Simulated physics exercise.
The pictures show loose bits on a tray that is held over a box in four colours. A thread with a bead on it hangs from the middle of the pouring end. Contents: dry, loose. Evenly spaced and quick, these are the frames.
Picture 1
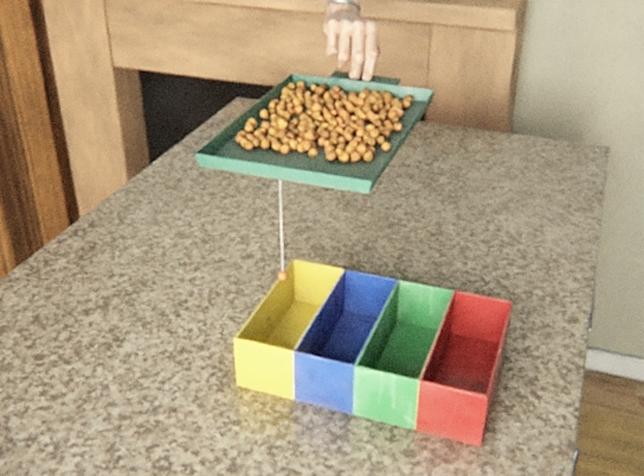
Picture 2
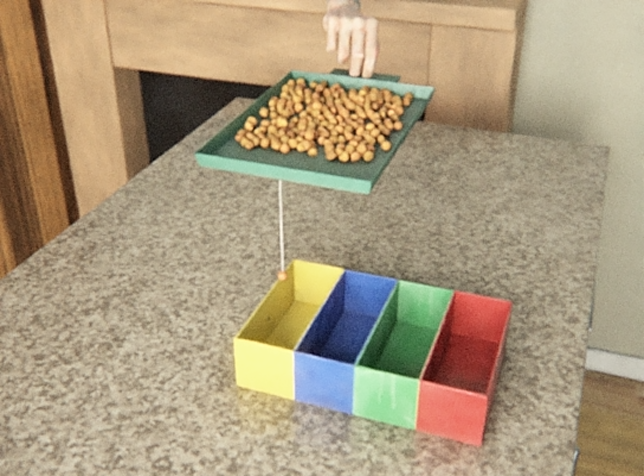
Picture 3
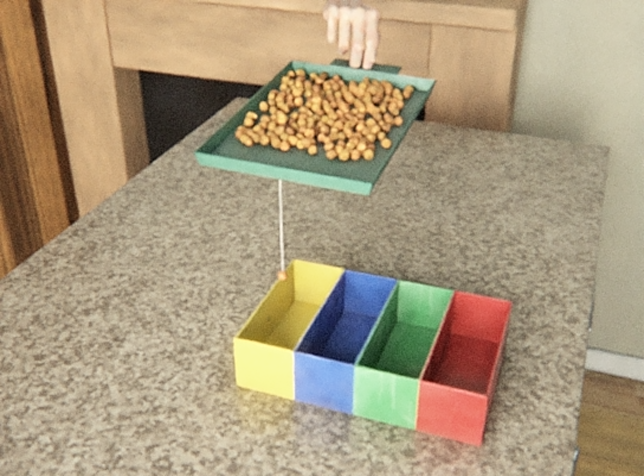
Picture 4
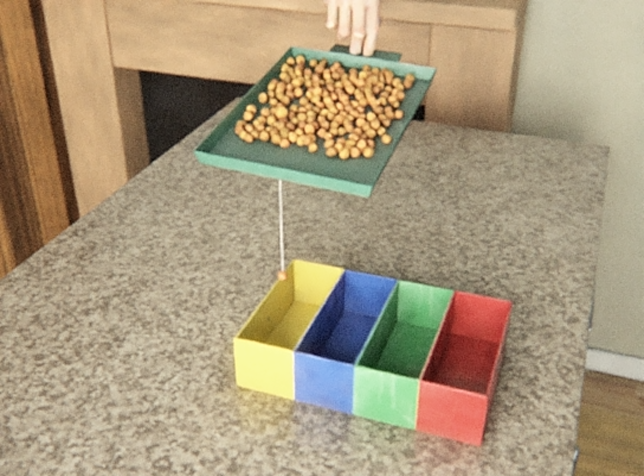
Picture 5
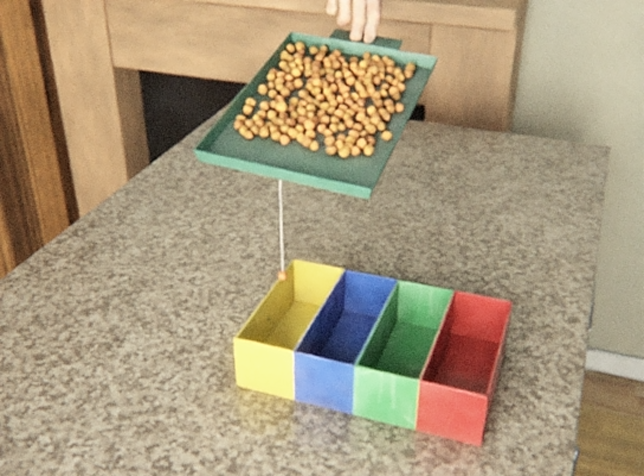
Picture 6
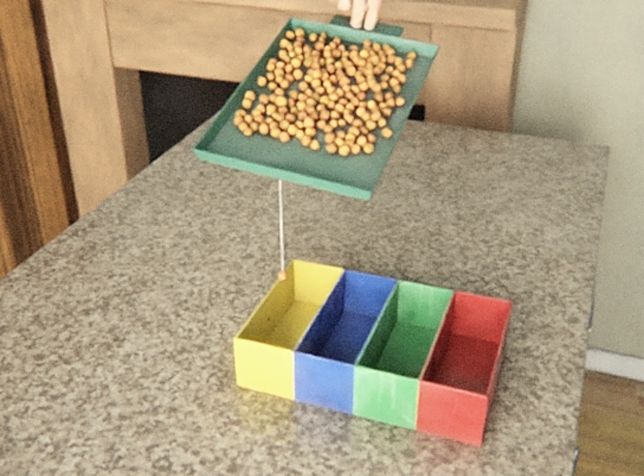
A hand raises the back of a green tray of roasted chickpeas, tilting it forward.
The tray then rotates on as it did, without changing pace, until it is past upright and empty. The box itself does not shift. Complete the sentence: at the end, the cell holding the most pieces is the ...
... Blue cell.
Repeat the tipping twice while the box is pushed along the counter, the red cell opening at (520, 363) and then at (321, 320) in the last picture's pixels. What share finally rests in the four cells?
Estimate: 70 % first, 70 % second.
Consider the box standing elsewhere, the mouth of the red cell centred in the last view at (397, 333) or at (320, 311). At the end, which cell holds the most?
Green first, the red cell second.
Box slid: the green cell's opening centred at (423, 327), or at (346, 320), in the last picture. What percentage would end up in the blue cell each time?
The first try yields 50% and the second yields 30%.
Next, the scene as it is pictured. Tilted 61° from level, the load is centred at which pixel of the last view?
Roughly at (327, 136).
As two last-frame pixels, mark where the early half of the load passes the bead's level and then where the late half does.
The first part passes (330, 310); everything after passes (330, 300).
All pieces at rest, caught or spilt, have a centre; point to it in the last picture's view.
About (327, 364).
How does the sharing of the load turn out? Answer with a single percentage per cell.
I'd put the yellow cell near 30, the blue cell near 60, the green cell near 10, and the red cell near 0.
Just after the last frame, tray tipped steeply; almost all on the tray; just a few in the green cell; just a few in the blue cell; just a few in the yellow cell; just a few falling or outside the box.
A moment on, tray tipped past a quarter turn; roughly half on the tray; about a tenth in the blue cell; about a tenth in the yellow cell; just a few in the green cell; roughly a quarter falling or outside the box.
Further on, tray tipped past a quarter turn; roughly half in the blue cell; roughly a third in the yellow cell; about a tenth in the green cell; about a tenth falling or outside the box.
When it is over, tray tipped past a quarter turn; roughly half in the blue cell; roughly a third in the yellow cell; about a tenth in the green cell; not one in the red cell; about a tenth outside the box.
